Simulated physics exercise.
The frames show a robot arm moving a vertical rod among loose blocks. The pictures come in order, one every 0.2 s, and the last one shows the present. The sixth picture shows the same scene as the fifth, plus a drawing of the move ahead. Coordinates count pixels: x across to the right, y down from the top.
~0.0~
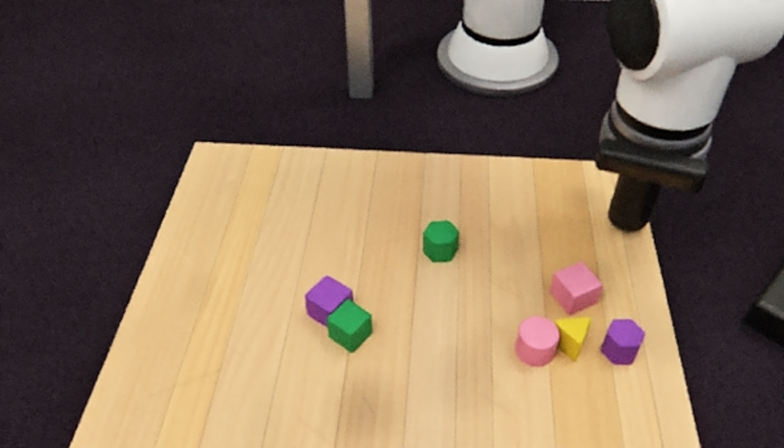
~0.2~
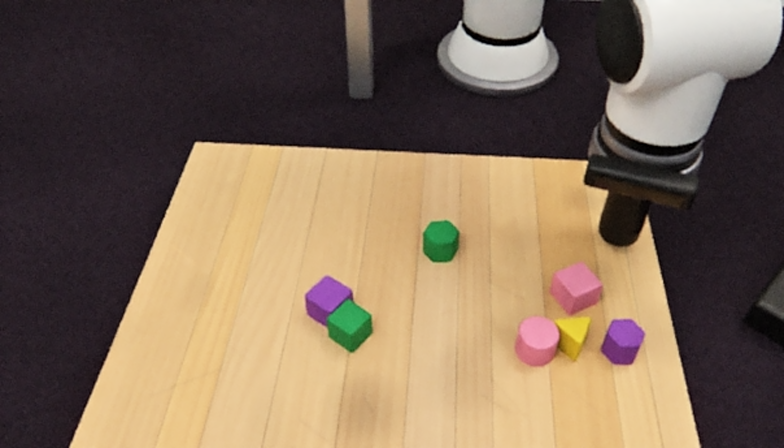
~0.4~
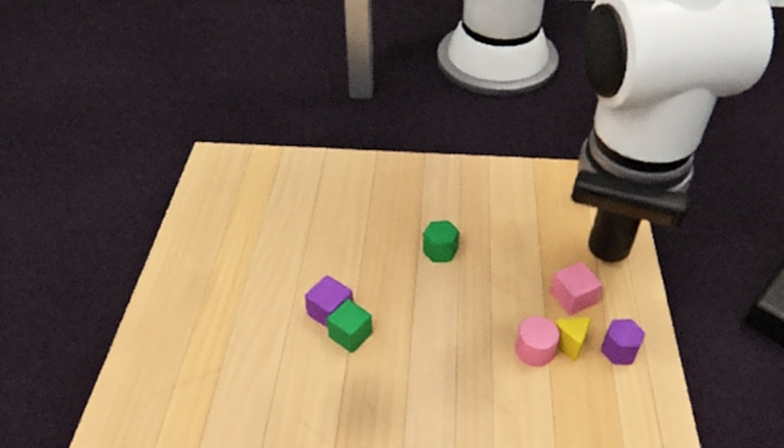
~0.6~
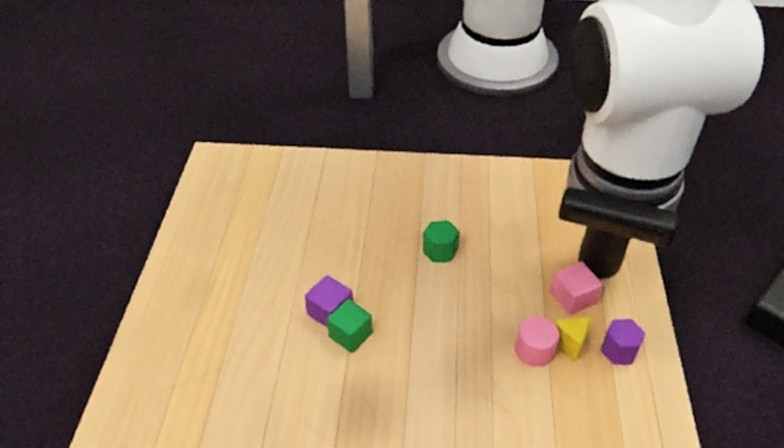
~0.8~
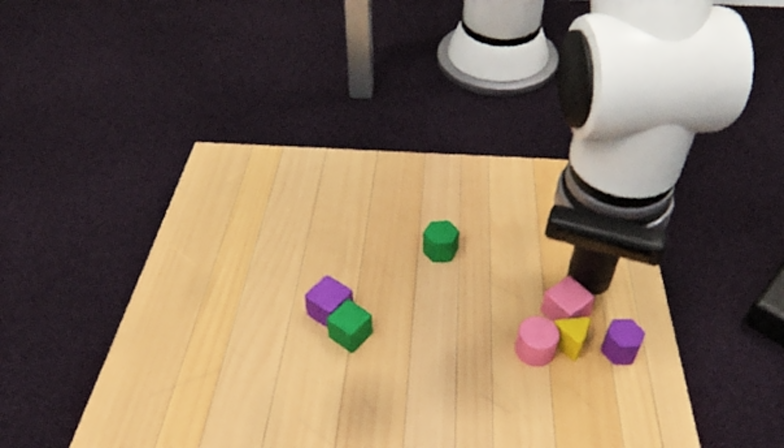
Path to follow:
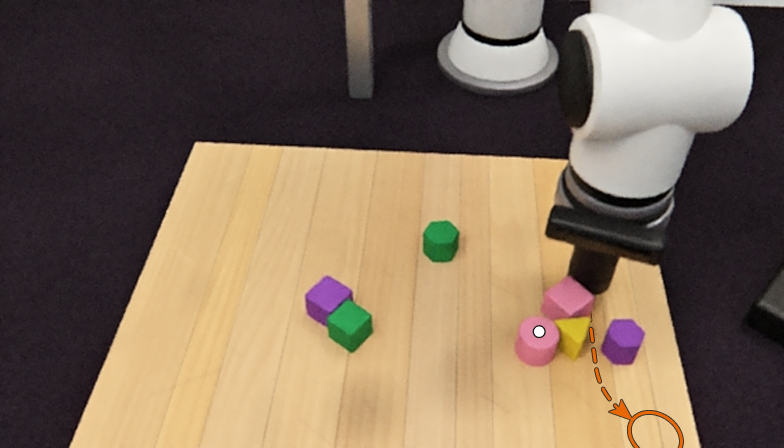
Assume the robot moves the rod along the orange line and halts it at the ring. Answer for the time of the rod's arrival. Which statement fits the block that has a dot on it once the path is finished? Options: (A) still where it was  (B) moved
B - moved.
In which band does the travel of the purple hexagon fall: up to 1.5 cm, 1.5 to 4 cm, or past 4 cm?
If I had to pick, the purple hexagon travels from 1.5 to 4 cm here.
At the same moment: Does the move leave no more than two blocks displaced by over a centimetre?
No, that is not what happens.
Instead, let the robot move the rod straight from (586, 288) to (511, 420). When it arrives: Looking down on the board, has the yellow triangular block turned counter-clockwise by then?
Short answer: Yes.
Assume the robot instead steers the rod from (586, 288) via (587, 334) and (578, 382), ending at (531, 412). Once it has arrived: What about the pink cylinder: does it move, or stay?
The result: It moves.
The drawn path runs from (586, 288) by way of (592, 336) and (603, 389) to (655, 435); the dot is on the pink cylinder.
The first path, step by step. One third of the way, rod (595, 327); pink cylinder (526, 343); pink square block (560, 328), turned 25° clockwise; yellow triangular block (577, 352); purple hexagon (635, 343), turned 25° anticlockwise.
Two thirds of the way, rod (607, 381); pink cylinder (518, 345); pink square block (557, 335), turned 40° clockwise; yellow triangular block (573, 374), turned 75° clockwise; purple hexagon (649, 360), turned 95° anticlockwise.
At the end, rod (660, 427); pink cylinder (518, 345); pink square block (557, 335), turned 40° clockwise; yellow triangular block (573, 374), turned 75° clockwise; purple hexagon (649, 360), turned 100° anticlockwise.
